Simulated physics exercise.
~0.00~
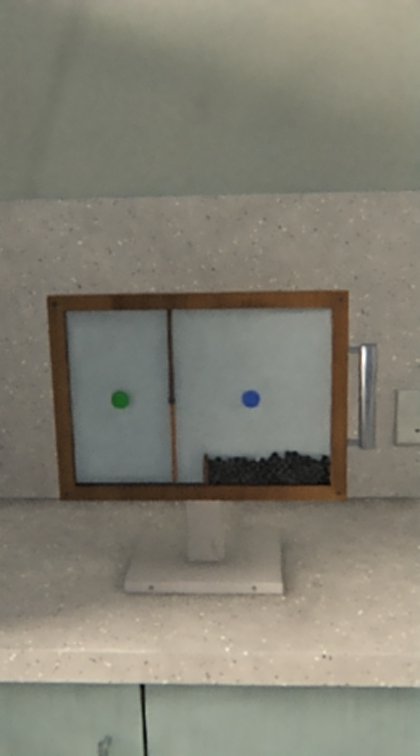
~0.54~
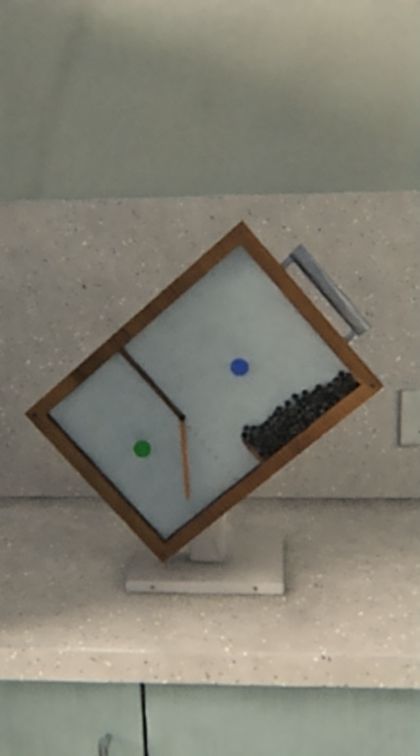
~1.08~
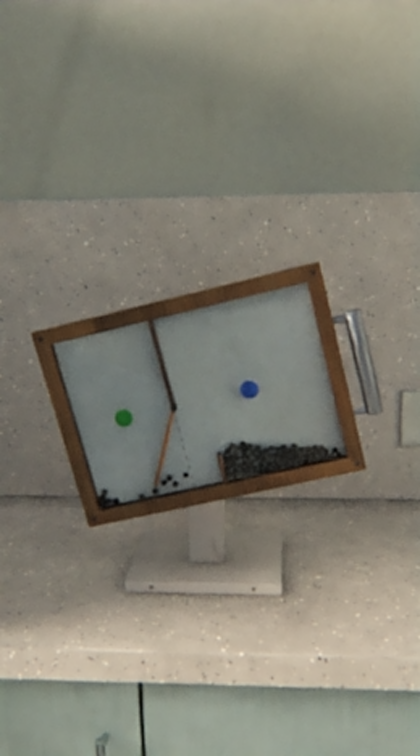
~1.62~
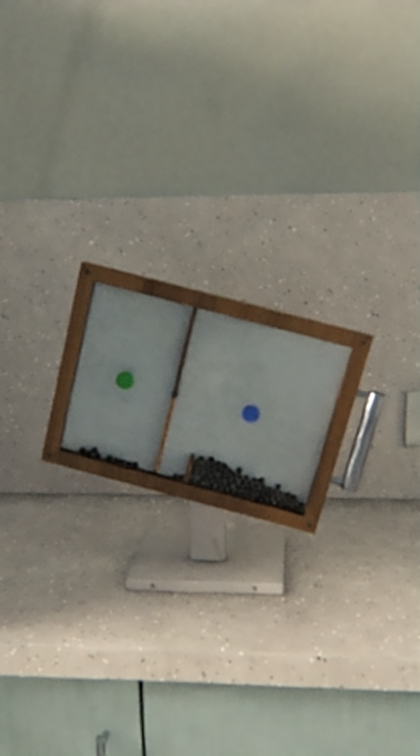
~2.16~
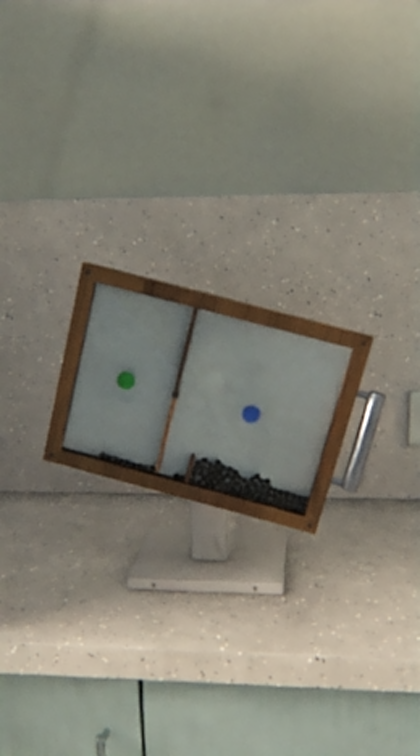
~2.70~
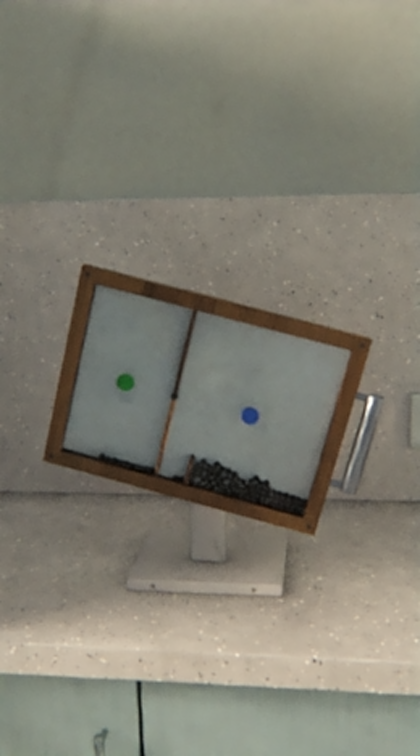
Framed case of black beads tilting anticlockwise, then back clockwise, some beads slipping past a swinging flap, most settling on the blue side.
